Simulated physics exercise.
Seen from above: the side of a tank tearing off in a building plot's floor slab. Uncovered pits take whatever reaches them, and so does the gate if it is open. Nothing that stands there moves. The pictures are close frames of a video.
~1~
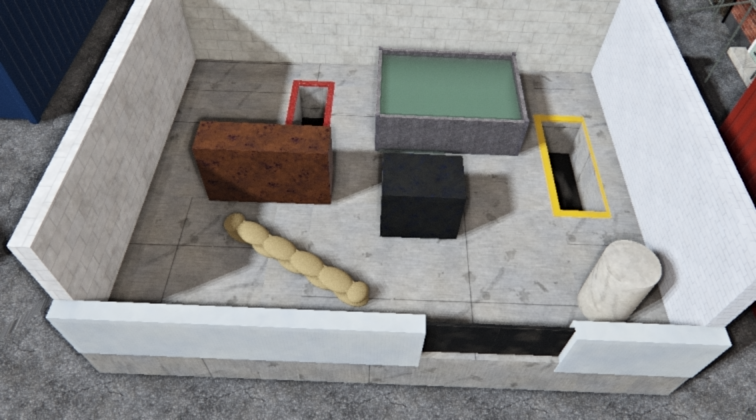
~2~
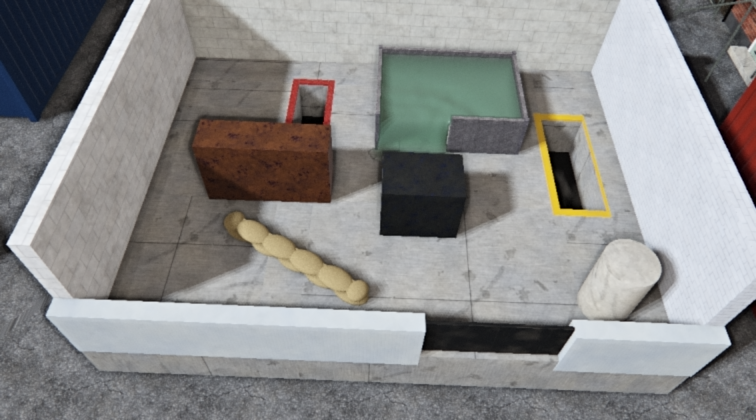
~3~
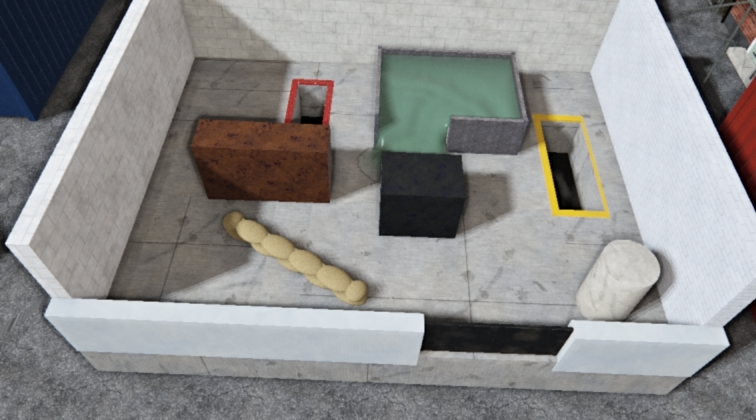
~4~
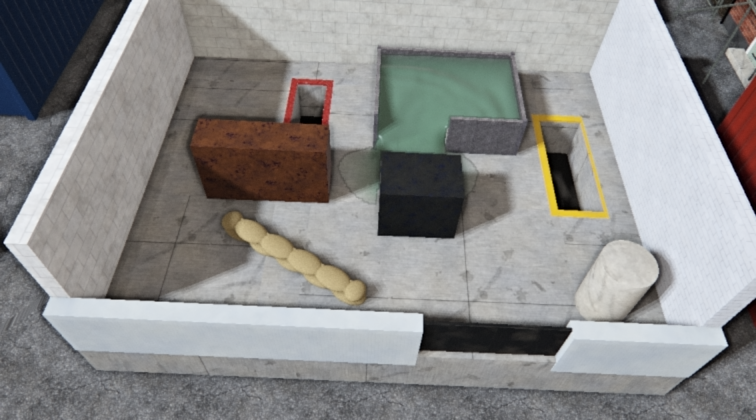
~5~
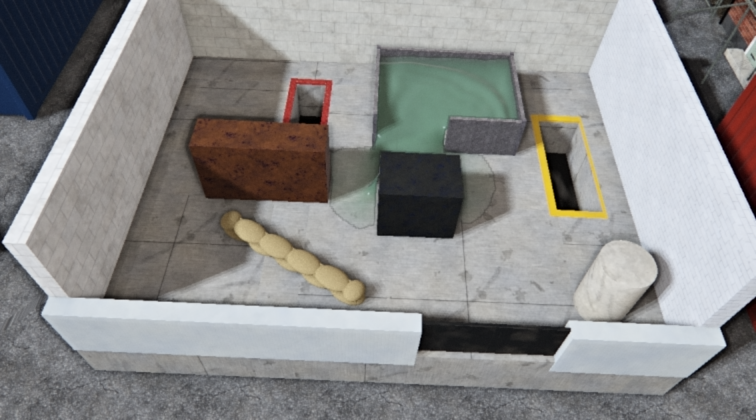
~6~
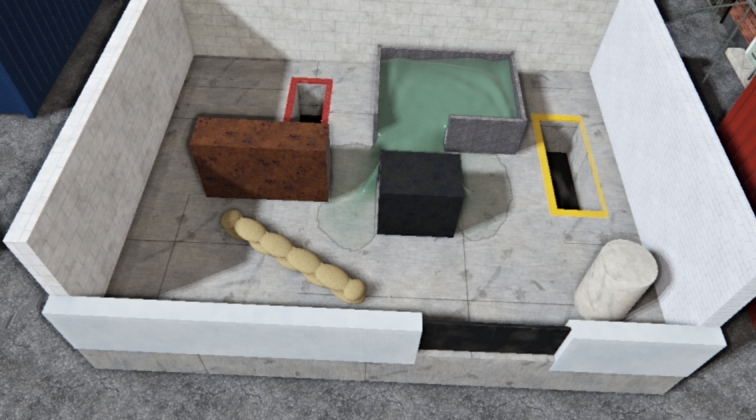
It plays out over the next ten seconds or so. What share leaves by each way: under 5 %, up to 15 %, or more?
One by one: The gate takes under 5 %; the red pit takes from 5 to 15 %; the yellow pit takes over 15 %.
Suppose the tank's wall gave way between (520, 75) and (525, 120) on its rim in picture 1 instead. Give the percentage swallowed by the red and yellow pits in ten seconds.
Roughly, in per cent: Red 2, yellow 75.
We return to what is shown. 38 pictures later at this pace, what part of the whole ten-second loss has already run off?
I make it 60 per cent.
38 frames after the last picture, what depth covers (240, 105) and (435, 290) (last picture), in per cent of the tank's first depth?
Roughly 2 and 4 per cent, in turn.
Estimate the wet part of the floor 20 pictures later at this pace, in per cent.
I make it 60 per cent.
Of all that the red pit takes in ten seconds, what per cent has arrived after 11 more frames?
Close to 10 %.
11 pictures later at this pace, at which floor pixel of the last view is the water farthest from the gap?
Around (653, 300).
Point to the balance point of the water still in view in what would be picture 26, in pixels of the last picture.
I would point to (408, 168).
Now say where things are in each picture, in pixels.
The first frame shows still water in the open tank at (449, 87).
In the second frame, the front is at (375, 154), out from the gap at (413, 137).
In the third frame, water pours out at (412, 139) and has run to (377, 179).
In the fourth frame, the front is at (368, 198), out from the gap at (411, 140).
In the fifth frame, water pours out at (410, 140) and has run to (357, 223).
In the sixth frame, the front is at (348, 244), out from the gap at (411, 139).
A moment on, water covers 20 % of the floor; the gate 0 %, the red pit 0 %, the yellow pit 0 %.
Next, water covers 40 % of the floor; the gate 0 %, the red pit 1 %, the yellow pit 4 %.
Then, water covers 60 % of the floor; the gate 0 %, the red pit 2 %, the yellow pit 10 %.
Later, water covers 75 % of the floor; the gate 0 %, the red pit 4 %, the yellow pit 18 %.
In the end, water covers 85 % of the floor; the gate 0 %, the red pit 7 %, the yellow pit 30 %.
